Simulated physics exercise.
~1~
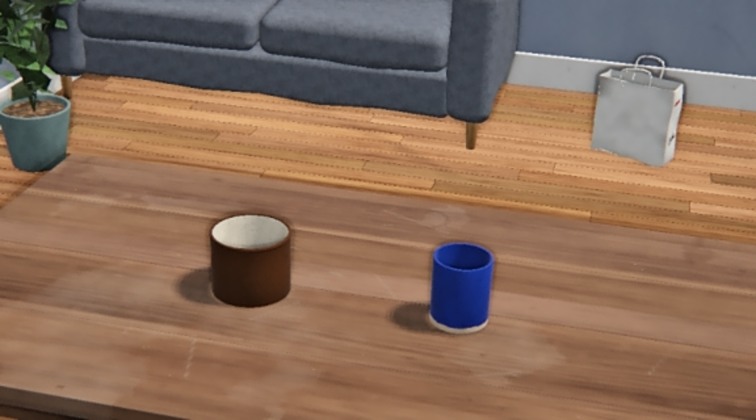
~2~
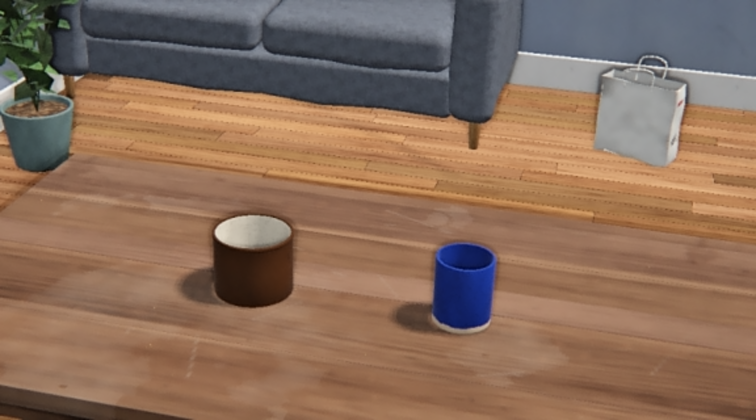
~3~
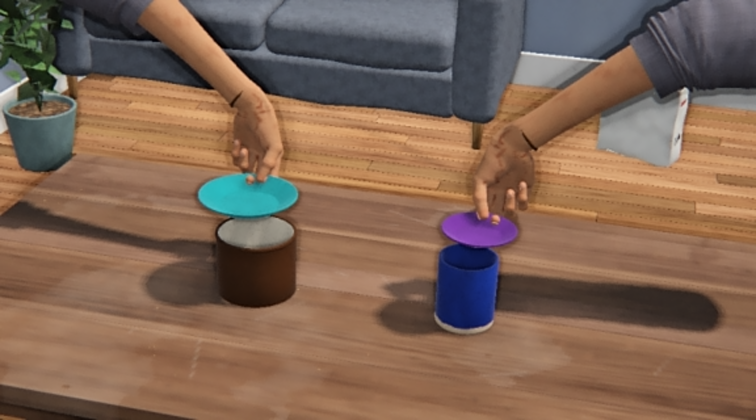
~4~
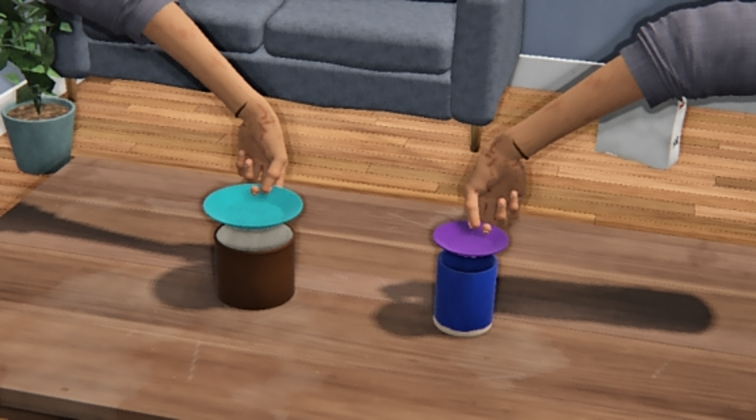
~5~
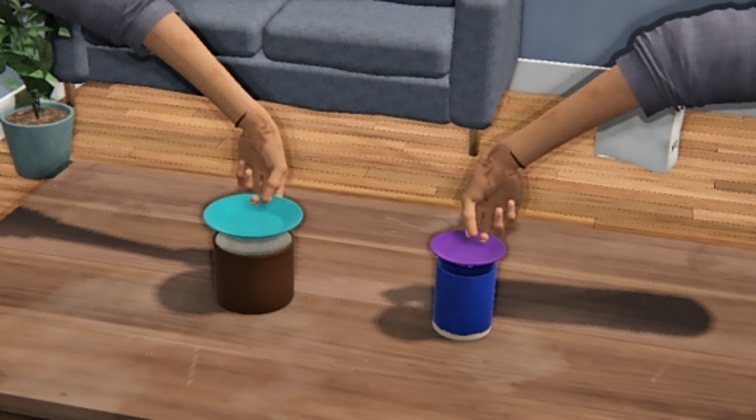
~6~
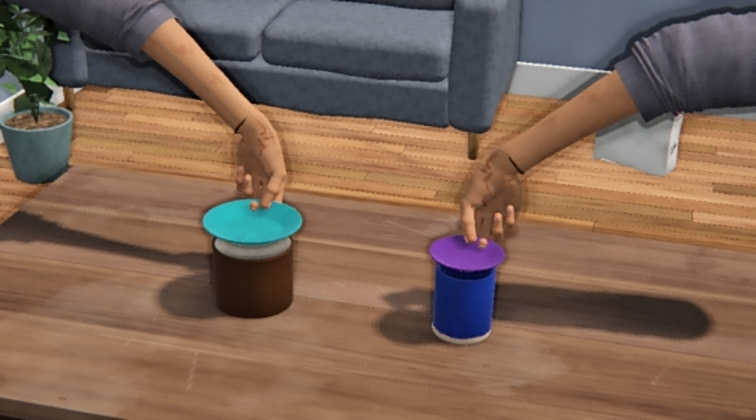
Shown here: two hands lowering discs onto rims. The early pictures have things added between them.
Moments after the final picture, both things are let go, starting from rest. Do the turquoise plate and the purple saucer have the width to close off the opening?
Outcome: The turquoise plate is held up. The purple saucer is held up.
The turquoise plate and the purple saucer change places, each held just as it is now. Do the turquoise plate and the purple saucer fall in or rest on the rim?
Swapped, the turquoise plate does not fall in; the purple saucer tumbles in.
Then, 0.10 s on from there, turquoise plate displaced a little near (253, 236); purple saucer moving near (466, 262).
Then, 0.22 s on from there, turquoise plate sitting on the rim near (253, 235); purple saucer sitting on the rim near (466, 262).
In the end, the turquoise plate rests on the rim, near (253, 235); the purple saucer rests on the rim, near (466, 262).
